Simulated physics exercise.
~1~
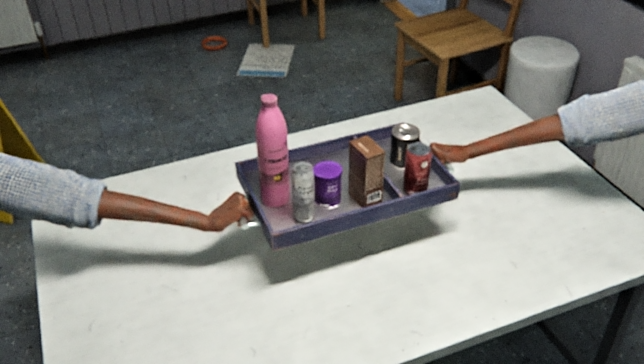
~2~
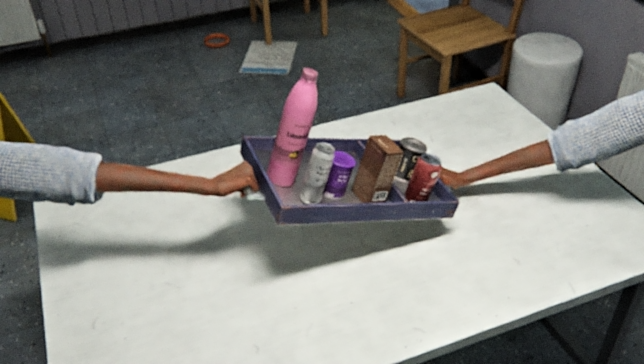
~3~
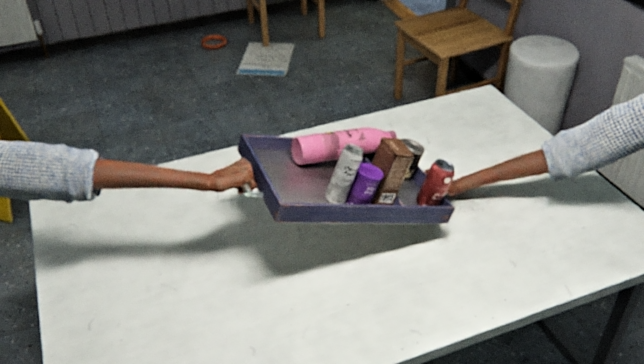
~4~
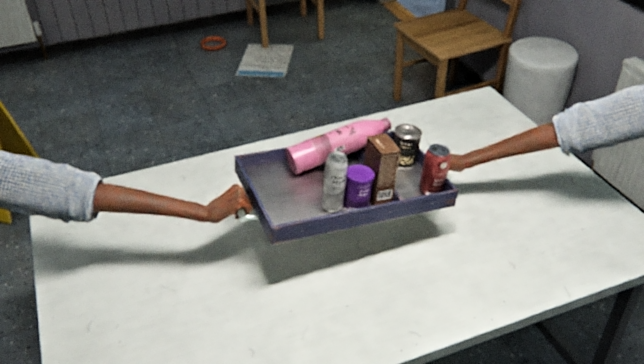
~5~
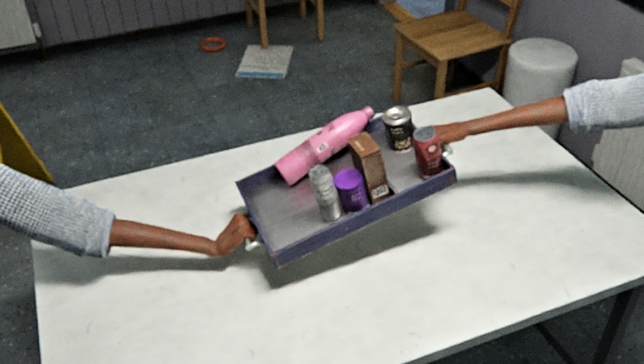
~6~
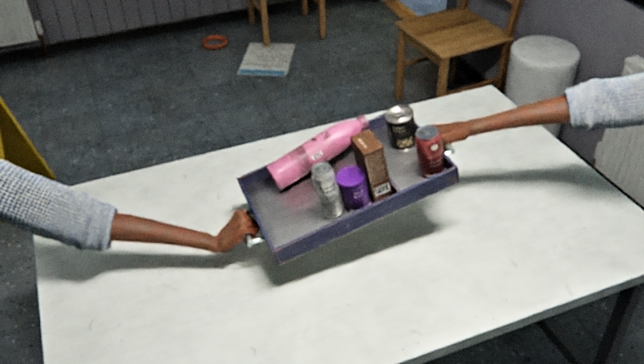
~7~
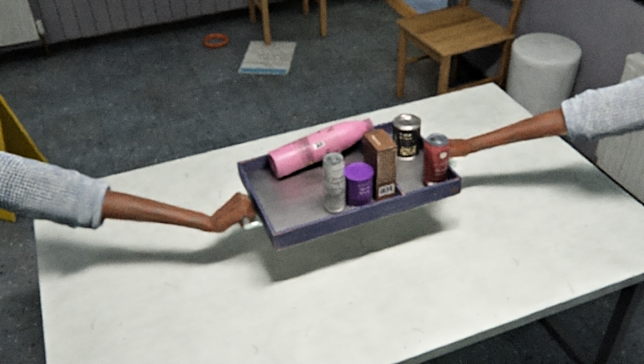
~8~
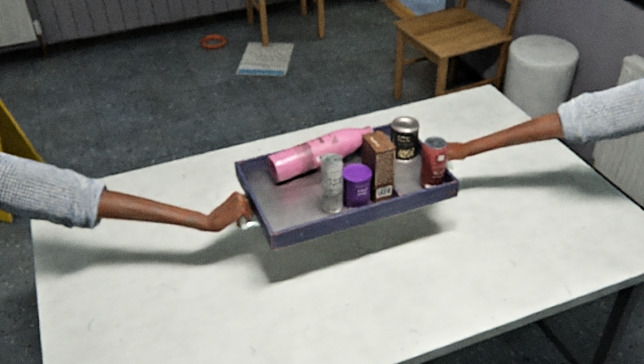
At the start, two hands hold a shallow tray above a white table, with a pink bottle, white can, purple tin, brown carton, black tin and red can standing on it. The tray tips down to the right, and the pink bottle leans, then topples onto its side while the others tilt with the tray. The hands bring it back towards level, then tip it down to the left, holding that slope briefly. Finally the tray levels out again, the bottle still lying on it and the other items upright.
